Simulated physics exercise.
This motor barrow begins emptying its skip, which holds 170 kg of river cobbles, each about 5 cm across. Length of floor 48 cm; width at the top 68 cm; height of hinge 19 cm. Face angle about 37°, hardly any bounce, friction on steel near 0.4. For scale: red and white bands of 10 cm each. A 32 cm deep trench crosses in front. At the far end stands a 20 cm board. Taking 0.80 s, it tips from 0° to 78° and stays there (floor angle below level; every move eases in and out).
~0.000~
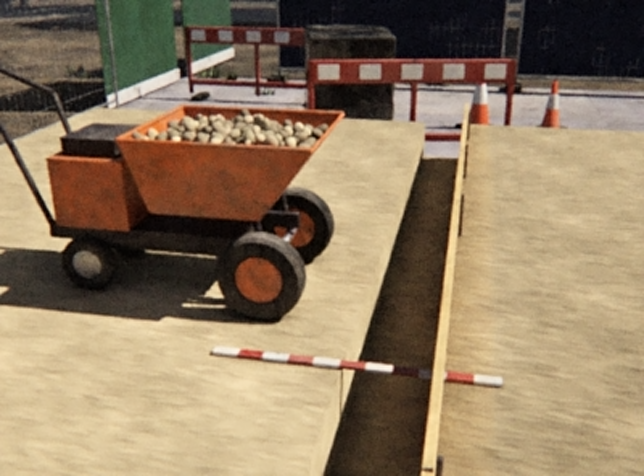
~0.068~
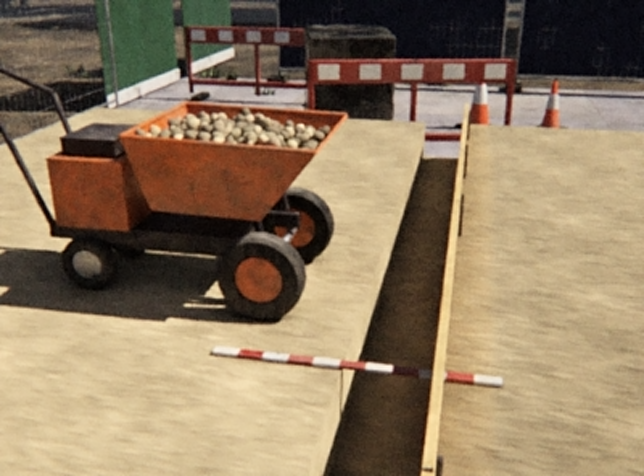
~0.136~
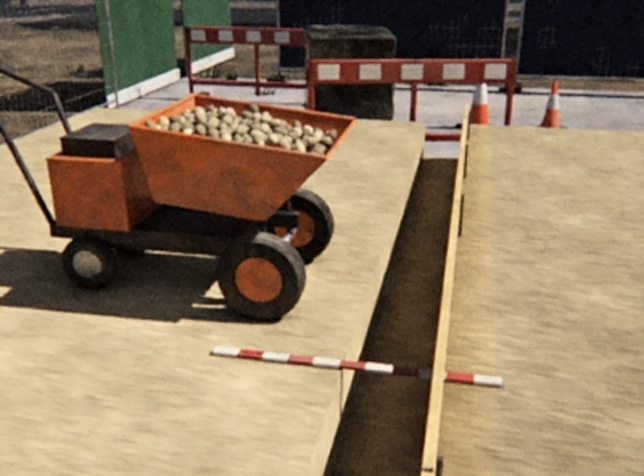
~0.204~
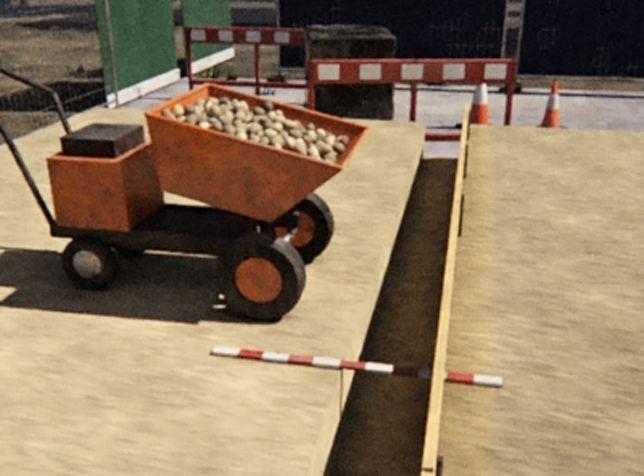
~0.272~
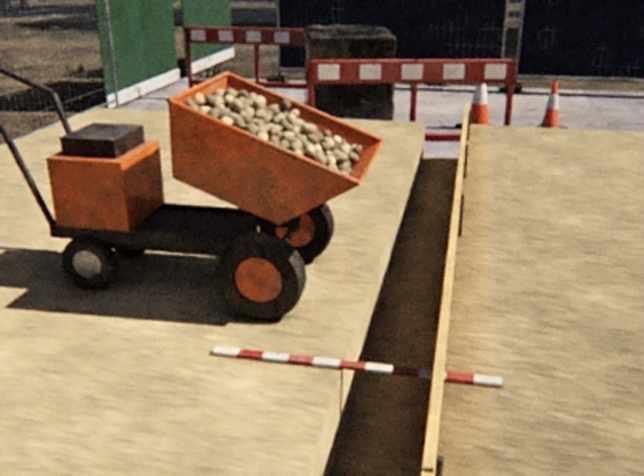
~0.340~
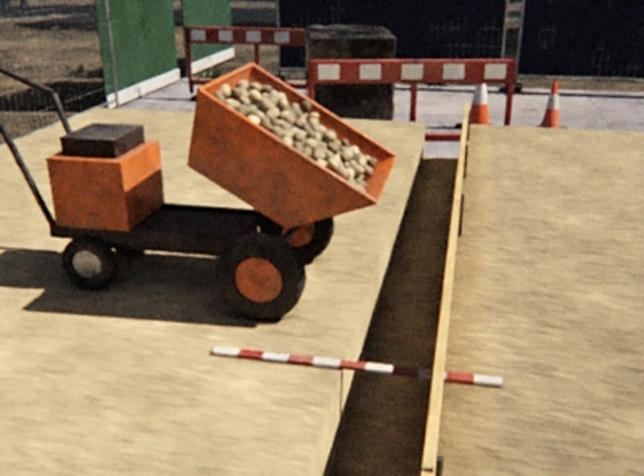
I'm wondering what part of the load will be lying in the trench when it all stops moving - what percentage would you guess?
I would guess about 76 per cent.
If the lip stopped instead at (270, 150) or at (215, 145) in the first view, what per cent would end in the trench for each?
It comes to about 100 and 70 in a hundred.
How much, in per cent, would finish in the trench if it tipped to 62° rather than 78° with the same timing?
Around 50 per cent would finish in the trench.
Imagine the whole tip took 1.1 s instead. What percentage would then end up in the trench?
Then some 85 per cent would.
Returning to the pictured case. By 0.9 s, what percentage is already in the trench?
About 20 per cent by then.
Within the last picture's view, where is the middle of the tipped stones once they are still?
Somewhere around (419, 339) in the last picture.
After 0.6 s the floor is at 66°; 100 % in the skip; the foremost stones are at (421, 262).
After 0.9 s the floor is at 78°; 67 % in the skip, 20 % in the trench, 13 % past the trench; the foremost stones are at (543, 311).
After 1.2 s the floor is at 78°; 40 % in the skip, 38 % in the trench, 22 % past the trench; the foremost stones are past the picture's edge.
After 3.2 s the floor is at 78°; 0 % in the skip, 76 % in the trench, 23 % past the trench; the foremost stones are past the picture's edge.
